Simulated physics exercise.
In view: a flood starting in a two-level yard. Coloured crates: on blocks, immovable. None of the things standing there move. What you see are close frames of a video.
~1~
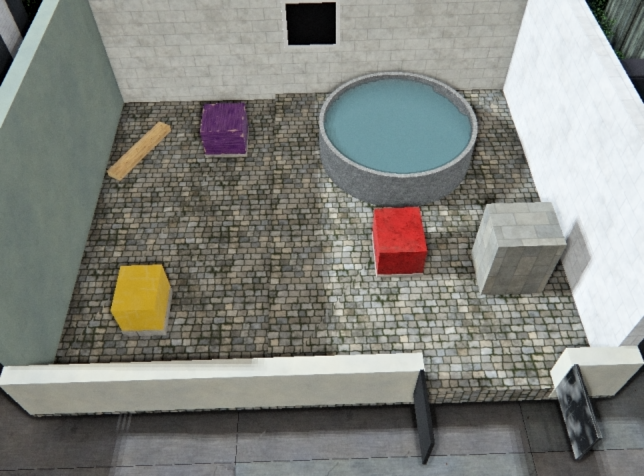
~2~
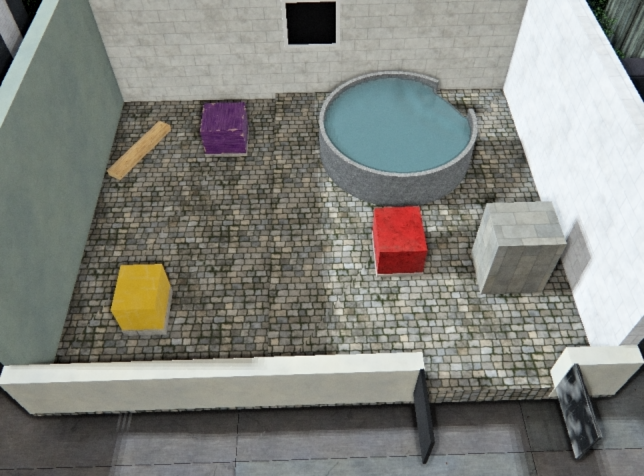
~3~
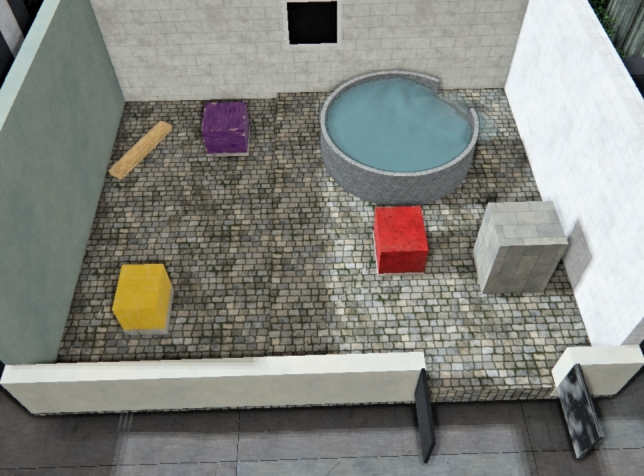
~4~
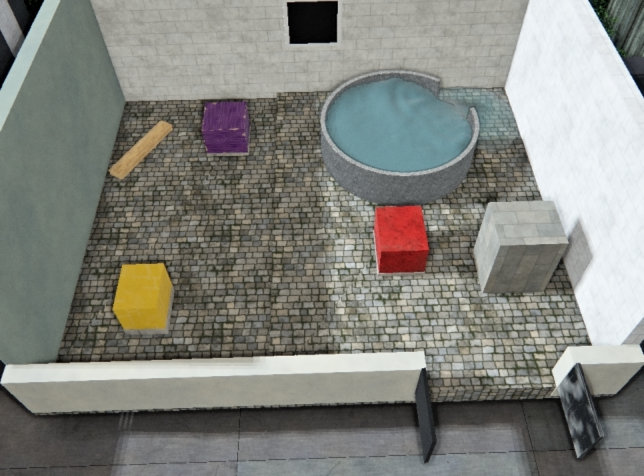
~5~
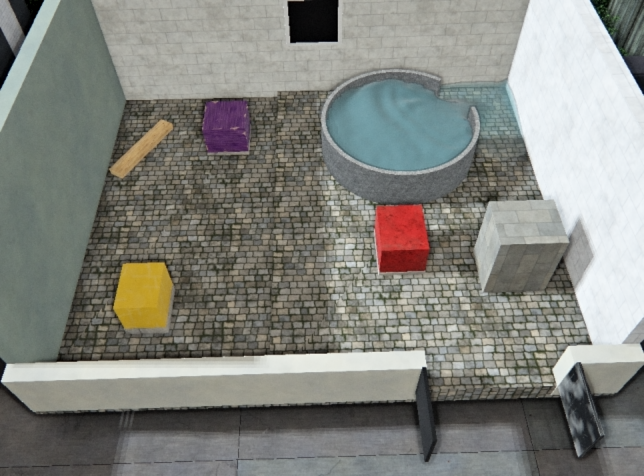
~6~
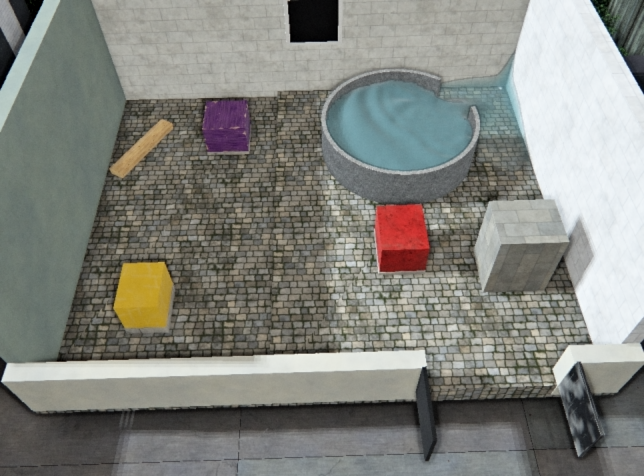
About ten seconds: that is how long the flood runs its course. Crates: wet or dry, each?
In the end the purple crate is affected by the water; the red crate is affected by the water; the yellow crate is unaffected by the water.
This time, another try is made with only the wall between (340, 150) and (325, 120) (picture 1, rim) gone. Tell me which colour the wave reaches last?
Last in line is the red crate.
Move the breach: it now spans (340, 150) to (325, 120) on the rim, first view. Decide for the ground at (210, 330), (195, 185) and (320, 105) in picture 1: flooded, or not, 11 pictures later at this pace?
Drenched; drenched; spared.
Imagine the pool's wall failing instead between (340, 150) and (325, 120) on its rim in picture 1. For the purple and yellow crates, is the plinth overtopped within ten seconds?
Purple: Overtopped; yellow: Overtopped.
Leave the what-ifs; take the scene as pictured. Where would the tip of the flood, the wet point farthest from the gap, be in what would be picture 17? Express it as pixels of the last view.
Near (570, 277).
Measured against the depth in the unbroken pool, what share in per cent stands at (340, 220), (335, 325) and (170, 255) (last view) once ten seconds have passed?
Readings in order: Around 4, 4 and 6 %.
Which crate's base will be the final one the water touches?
Should be the one in yellow.
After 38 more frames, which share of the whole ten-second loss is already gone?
Approximately 35 %.
A moment on, water covers 10 % of the floor; the purple crate not reached, the red crate not reached, the yellow crate not reached.
Next, water covers 15 % of the floor; the purple crate not reached, the red crate not reached, the yellow crate not reached.
Then, water covers 35 % of the floor; the purple crate water round its plinth, the red crate water round its plinth, the yellow crate not reached.
Later, water covers 60 % of the floor; the purple crate water round its plinth, the red crate water round its plinth, the yellow crate not reached.
In the end, water covers 90 % of the floor; the purple crate was topped, the red crate was topped, the yellow crate stayed above the water.
